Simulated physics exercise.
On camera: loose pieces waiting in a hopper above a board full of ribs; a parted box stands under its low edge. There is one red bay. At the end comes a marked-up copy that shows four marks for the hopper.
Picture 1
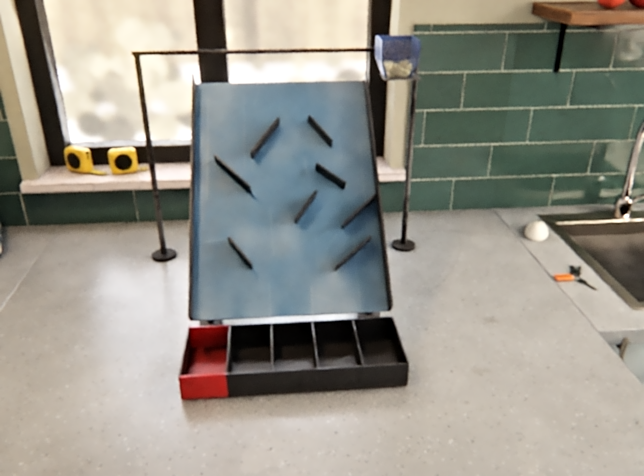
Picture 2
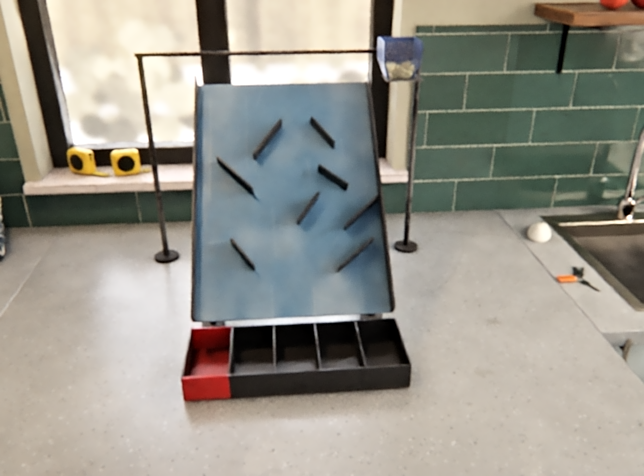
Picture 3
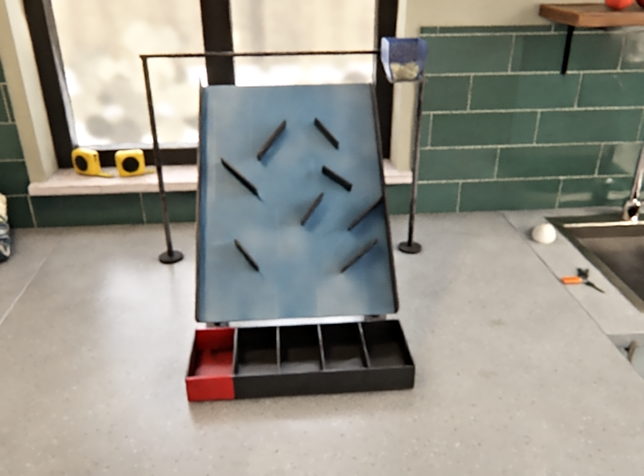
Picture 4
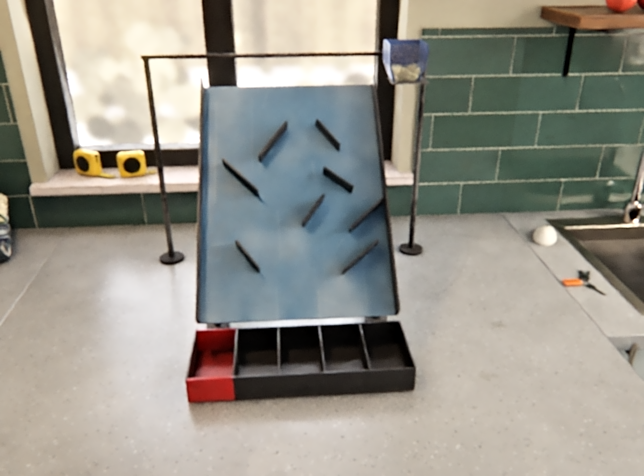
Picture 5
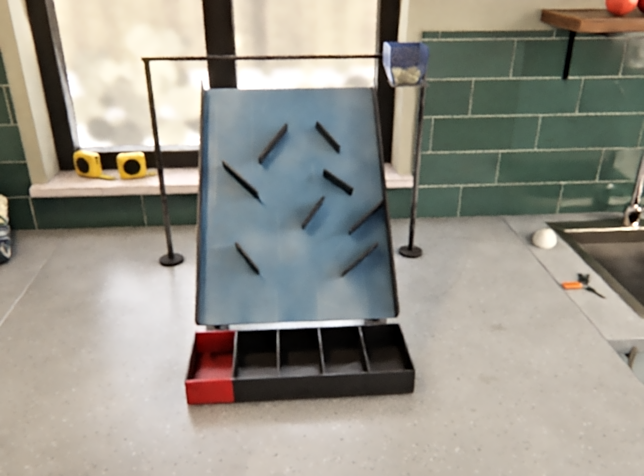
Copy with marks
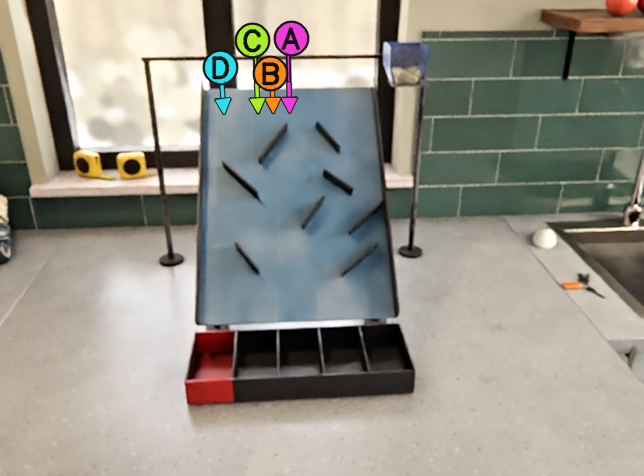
A blue ribbed board stands above a parted box with one red bay, and nothing moves.
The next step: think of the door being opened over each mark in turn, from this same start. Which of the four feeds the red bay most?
The best mark is D.
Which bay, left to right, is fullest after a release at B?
The third from the left.
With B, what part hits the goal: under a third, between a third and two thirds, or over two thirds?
Under a third.
On the marked copy, mark A meets the board at (289, 107); mark B meets the board at (273, 107); mark C meets the board at (257, 107); mark D meets the board at (223, 108).
With A, just a few in the red bay, almost all in other bays.
With B, not one piece in the red bay, almost all in other bays, about a tenth held on the board.
With C, just a few in the red bay, almost all in other bays, just a few held on the board.
With D, roughly half in the red bay, roughly half in other bays, just a few held on the board, just a few outside the box.
